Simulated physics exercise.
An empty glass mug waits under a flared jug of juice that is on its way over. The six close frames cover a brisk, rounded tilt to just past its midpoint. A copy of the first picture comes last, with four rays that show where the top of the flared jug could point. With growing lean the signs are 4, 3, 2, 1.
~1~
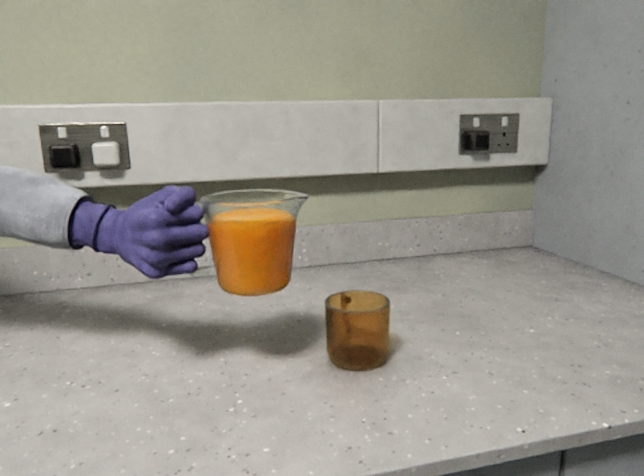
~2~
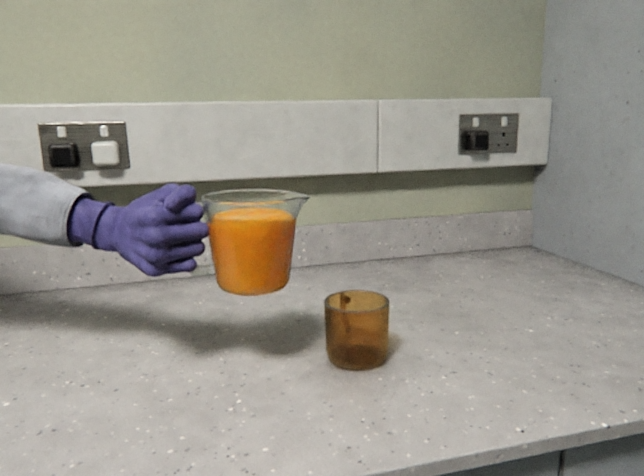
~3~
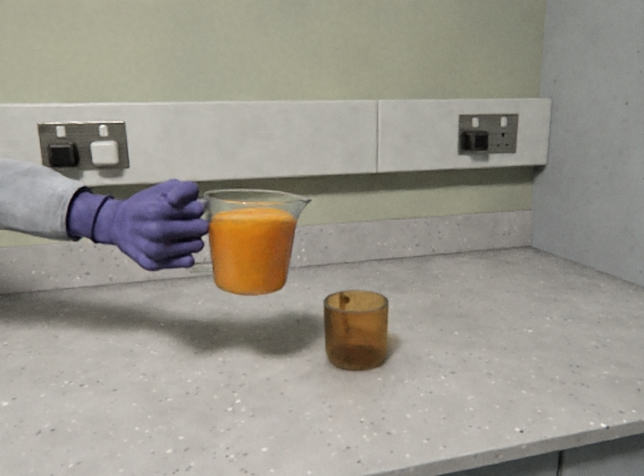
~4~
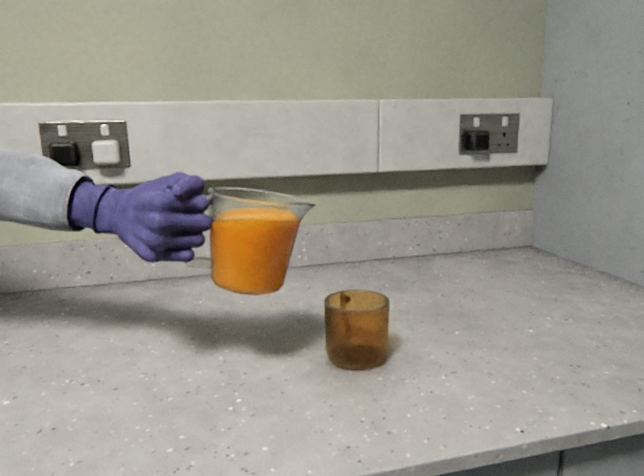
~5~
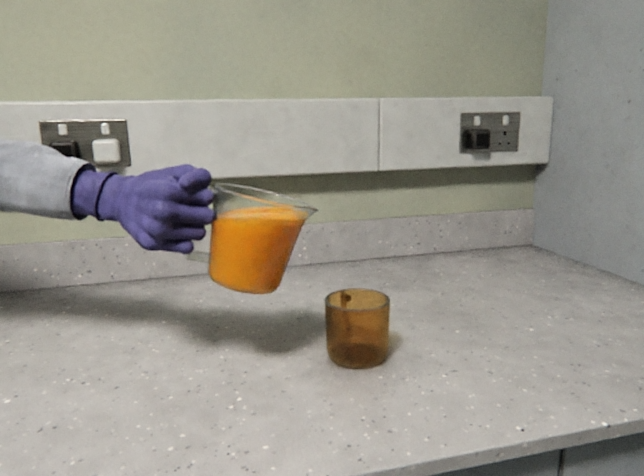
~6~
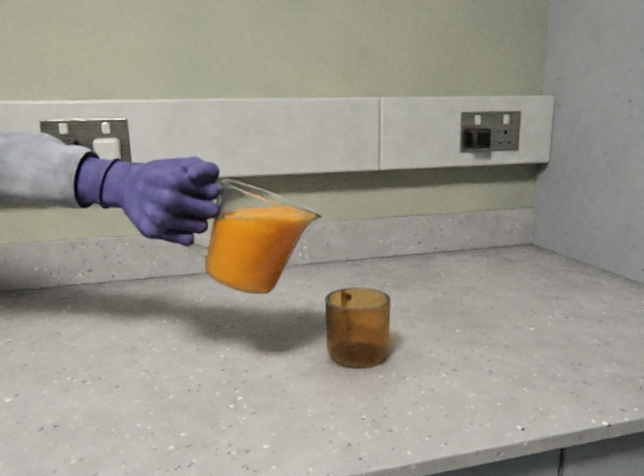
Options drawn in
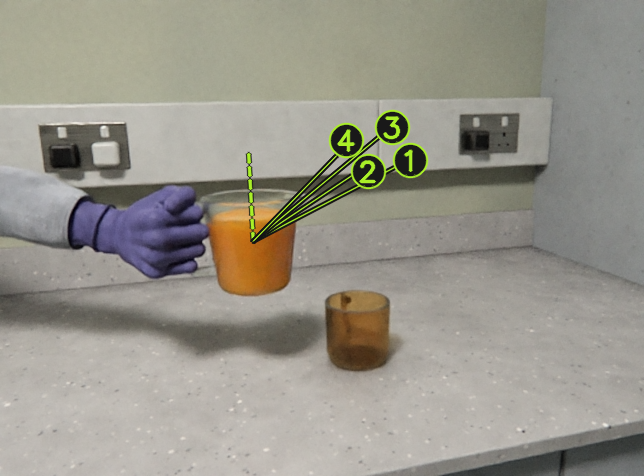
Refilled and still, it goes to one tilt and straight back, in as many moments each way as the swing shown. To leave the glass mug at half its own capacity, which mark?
4.
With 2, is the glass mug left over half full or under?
Over half.
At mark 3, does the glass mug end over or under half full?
Over half.
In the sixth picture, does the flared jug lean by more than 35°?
No.
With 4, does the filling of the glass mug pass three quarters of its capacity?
No, less.
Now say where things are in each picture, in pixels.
Upright, lip at (307, 196); rim of the glass mug round (357, 300); nothing has left yet, in the first frame.
Upright, lip at (308, 196); nothing has left yet, in the second frame.
Tipped about 4°, lip at (309, 199); nothing has left yet, in the third frame.
Tipped about 9°, lip at (313, 204); nothing has left yet, in the fourth frame.
Tipped about 15°, lip at (317, 209); nothing has left yet, in the fifth frame.
Tipped about 21°, lip at (320, 215); nothing has left yet, in the sixth frame.
In lime, 1 at (394, 167); 2 at (351, 175); 3 at (378, 137); 4 at (336, 155).
If 1 is chosen, the glass mug ends with about 96 % of what it can hold; 7 % of the juice is spilt.
If 2 is chosen, the glass mug ends with about 86 % of what it can hold.
If 3 is chosen, the glass mug ends with about 67 % of what it can hold.
If 4 is chosen, the glass mug ends with about 49 % of what it can hold.
